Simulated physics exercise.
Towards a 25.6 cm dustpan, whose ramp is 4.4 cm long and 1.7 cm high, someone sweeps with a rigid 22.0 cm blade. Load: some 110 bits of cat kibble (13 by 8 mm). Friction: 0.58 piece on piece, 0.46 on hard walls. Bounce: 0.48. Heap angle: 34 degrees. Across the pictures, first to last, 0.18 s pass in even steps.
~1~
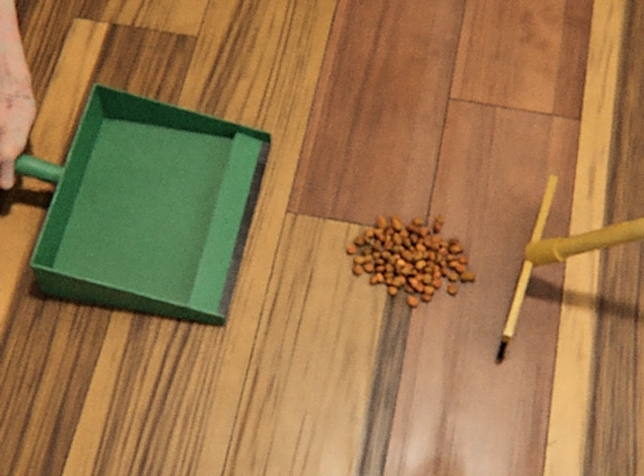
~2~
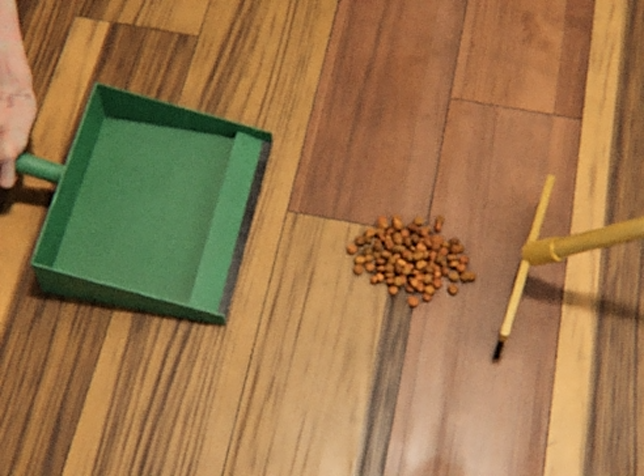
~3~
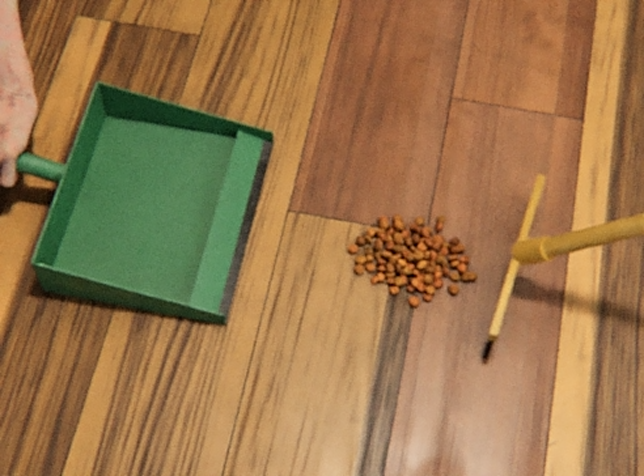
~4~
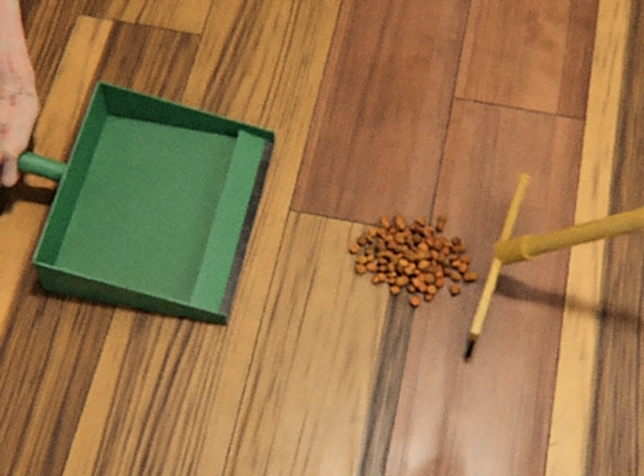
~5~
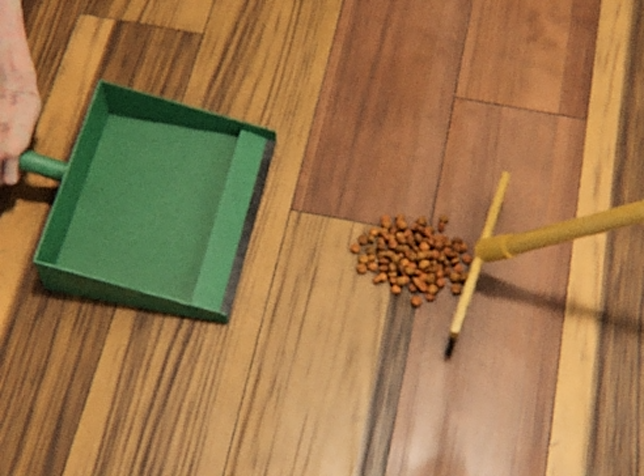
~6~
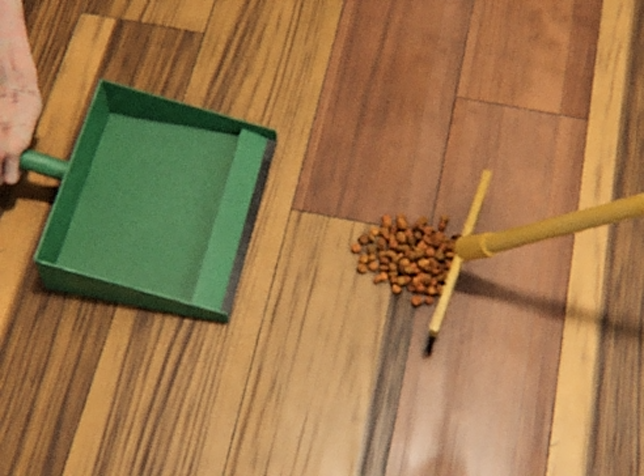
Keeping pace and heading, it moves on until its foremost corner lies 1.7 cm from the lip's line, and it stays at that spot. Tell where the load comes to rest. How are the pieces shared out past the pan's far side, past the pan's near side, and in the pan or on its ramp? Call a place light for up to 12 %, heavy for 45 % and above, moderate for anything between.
Far side: Light; near side: Light; pan: Moderate.
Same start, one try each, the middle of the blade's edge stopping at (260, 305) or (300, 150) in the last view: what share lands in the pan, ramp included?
The two tries give about 5 and 25 percent.
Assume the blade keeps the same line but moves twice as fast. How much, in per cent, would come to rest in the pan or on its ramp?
I'd put it at roughly 55 per cent.
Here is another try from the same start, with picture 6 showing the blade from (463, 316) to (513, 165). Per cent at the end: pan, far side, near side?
Pan 30 % / far 5 % / near 0 %.
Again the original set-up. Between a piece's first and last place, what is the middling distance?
That distance is close to 18 cm.
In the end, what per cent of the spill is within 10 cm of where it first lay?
I'd say about 0 per cent.
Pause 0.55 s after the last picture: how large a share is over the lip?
15 % so far.
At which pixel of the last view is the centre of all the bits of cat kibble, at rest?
Approximately (262, 229) in the last picture.
Then, 0.18 s after the last picture, middle of the blade 14 cm from the lip; 0 % over the lip, far side 0 %, near side 0 %.
Then, 0.29 s after the last picture, middle of the blade 6 cm from the lip; 0 % over the lip, far side 0 %, near side 0 %.
Then, 0.55 s after the last picture, middle of the blade 3 cm from the lip; 15 % over the lip, far side 0 %, near side 0 %.
In the end, far side 0 %, near side 0 %, pan 15 %, in front of the lip or behind the blade 85 %.
